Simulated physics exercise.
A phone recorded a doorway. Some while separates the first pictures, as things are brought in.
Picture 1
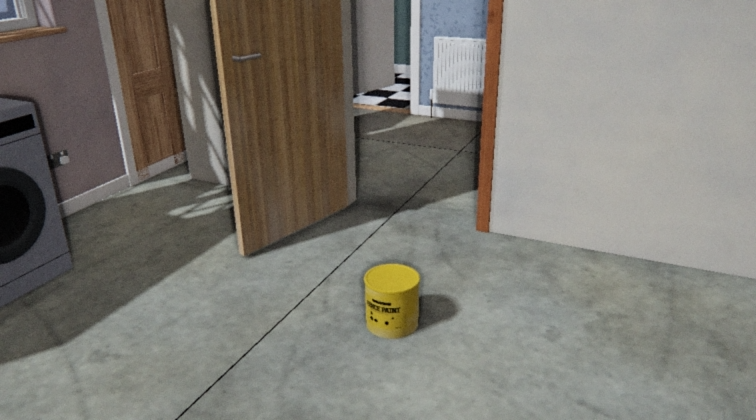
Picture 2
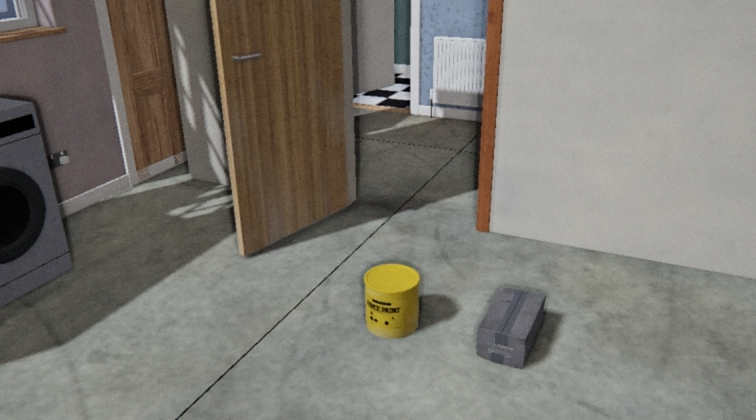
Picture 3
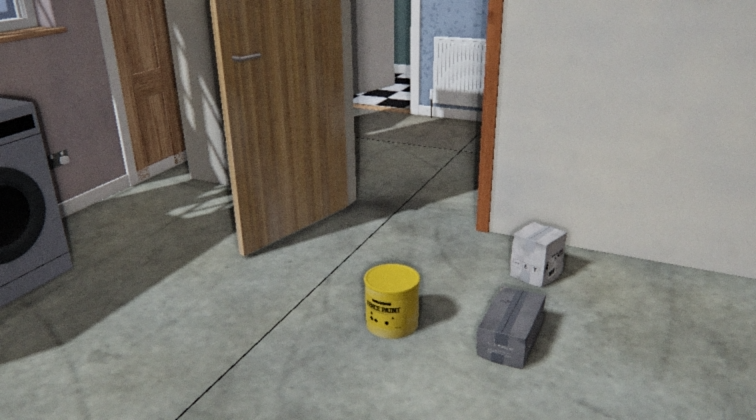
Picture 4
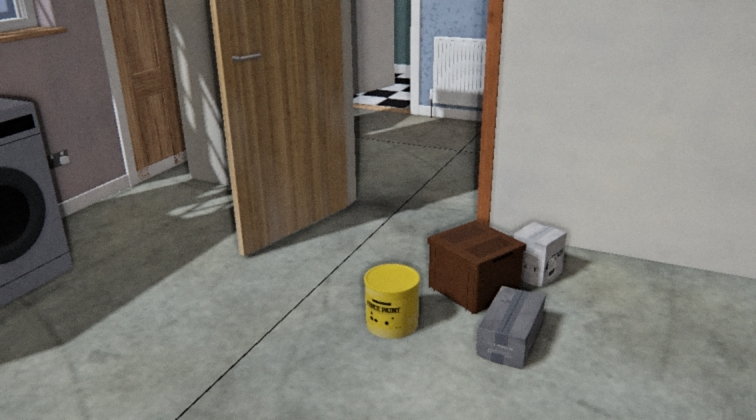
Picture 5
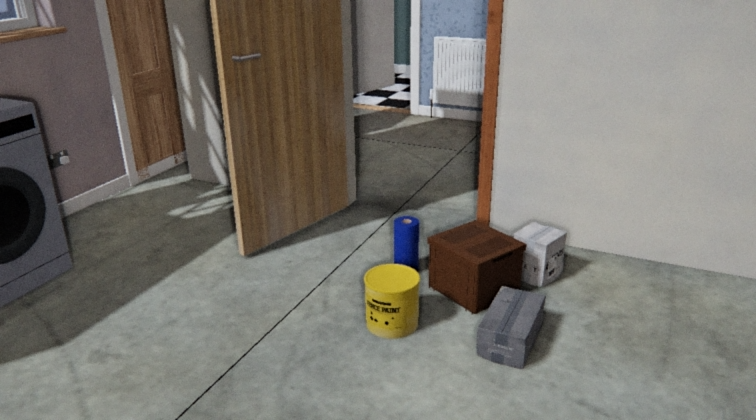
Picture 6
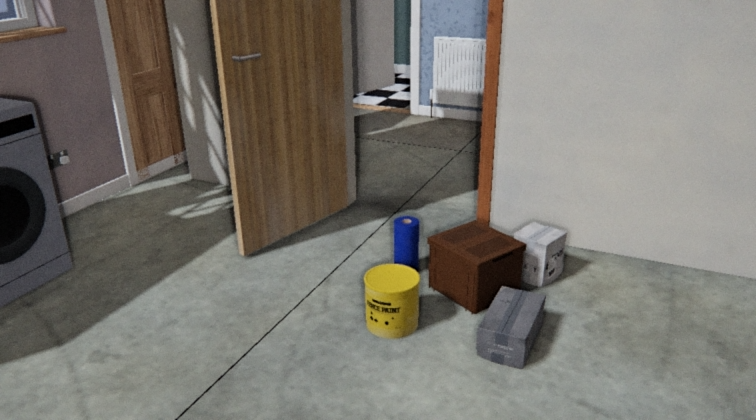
Grey box, white parcel, brown tote and blue roll appearing in turn around a yellow pail beside a motionless, wide-open door.
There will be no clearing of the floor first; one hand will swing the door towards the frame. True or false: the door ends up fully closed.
True.
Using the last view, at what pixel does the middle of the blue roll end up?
It winds up at roughly (430, 245).
Then, 0.70 s later than the last frame, open by 85°.
Then, 1.30 s later than the last frame, open by 48°.
Then, 1.50 s later than the last frame, open by 36°; blue roll moved about its own width near (427, 245).
Then, 1.80 s later than the last frame, open by 16°; blue roll moved about its own width near (430, 244).
When it is over, open by 0°; all 5 as before. End places, in pixels of the last picture, blue roll near (430, 245).
